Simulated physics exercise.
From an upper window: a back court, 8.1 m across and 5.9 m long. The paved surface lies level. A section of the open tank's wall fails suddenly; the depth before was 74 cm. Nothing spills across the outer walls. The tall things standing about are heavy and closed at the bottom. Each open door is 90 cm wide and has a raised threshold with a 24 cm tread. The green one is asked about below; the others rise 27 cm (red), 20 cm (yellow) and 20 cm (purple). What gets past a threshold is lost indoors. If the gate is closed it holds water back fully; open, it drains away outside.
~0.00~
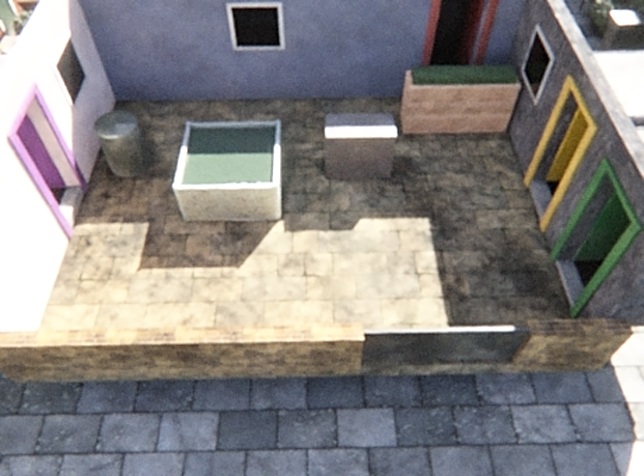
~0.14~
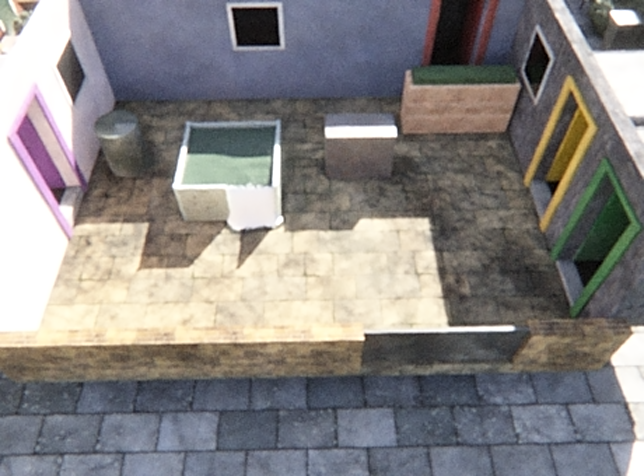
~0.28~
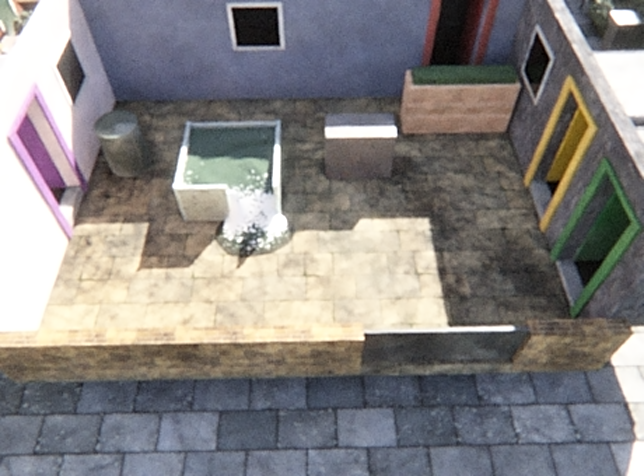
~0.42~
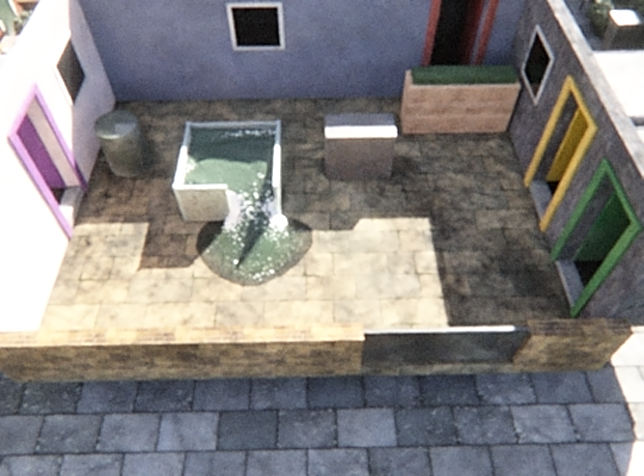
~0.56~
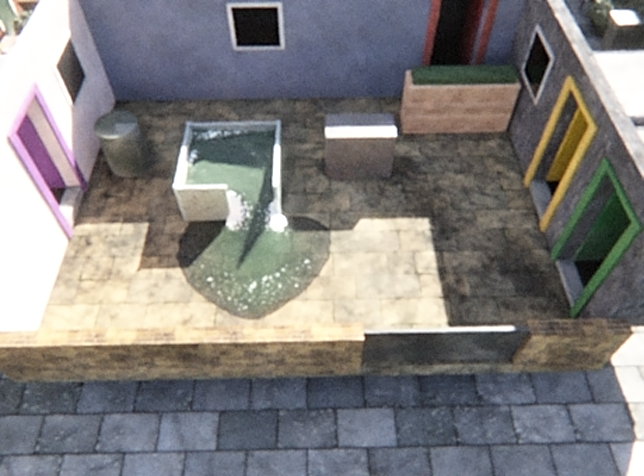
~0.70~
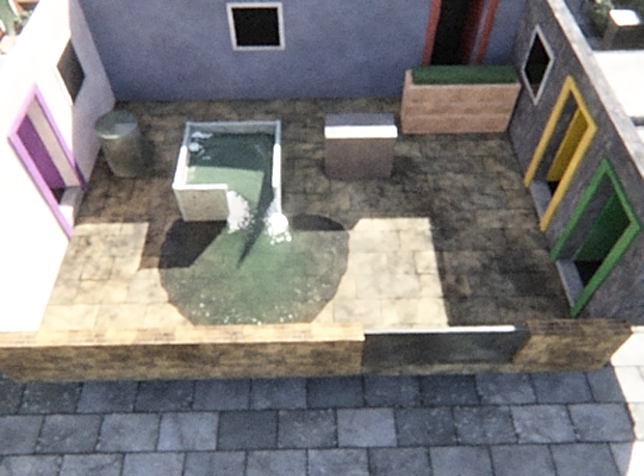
Water bursts through the front of an open tank and spreads across the sunlit paving.
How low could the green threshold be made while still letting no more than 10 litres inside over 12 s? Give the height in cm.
At least 12.5 cm or so.
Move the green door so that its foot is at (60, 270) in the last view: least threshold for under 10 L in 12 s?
Roughly 7.0 cm.
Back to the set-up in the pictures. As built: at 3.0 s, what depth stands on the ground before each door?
In cm: Red 0, yellow 0, green 12, purple 0.
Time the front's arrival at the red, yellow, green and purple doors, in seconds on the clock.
Red not in the 12 s, yellow 3.6 s, green 2.8 s, purple 3.2 s.
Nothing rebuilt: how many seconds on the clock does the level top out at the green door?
At about 3.4 s.
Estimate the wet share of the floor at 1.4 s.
Some 20 per cent of it.
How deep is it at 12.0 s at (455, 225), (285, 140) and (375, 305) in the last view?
About 4, 4 and 3 cm.
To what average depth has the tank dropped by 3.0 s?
Some 27 cm.
After 1.4 s water covers 20 % of the floor, deepest (30 cm) near (253, 353); it has not reached the green door.
After 3.0 s water covers 30 % of the floor, deepest (23 cm) near (574, 347); 12 cm at the green door, 0 litres in over its 11 cm threshold.
After 12.0 s water covers 95 % of the floor, deepest (6 cm) near (480, 152); 4 cm at the green door, 19 litres in over its 11 cm threshold.
At the green door as built, the water arrived by 2.8 s and peaked near 17 cm at 3.4 s.
With a threshold of 11.5 cm, 15 litres would have come in within the 12 s; with 13.5 cm, 6 litres. So under 10 litres takes about 12.5 cm.
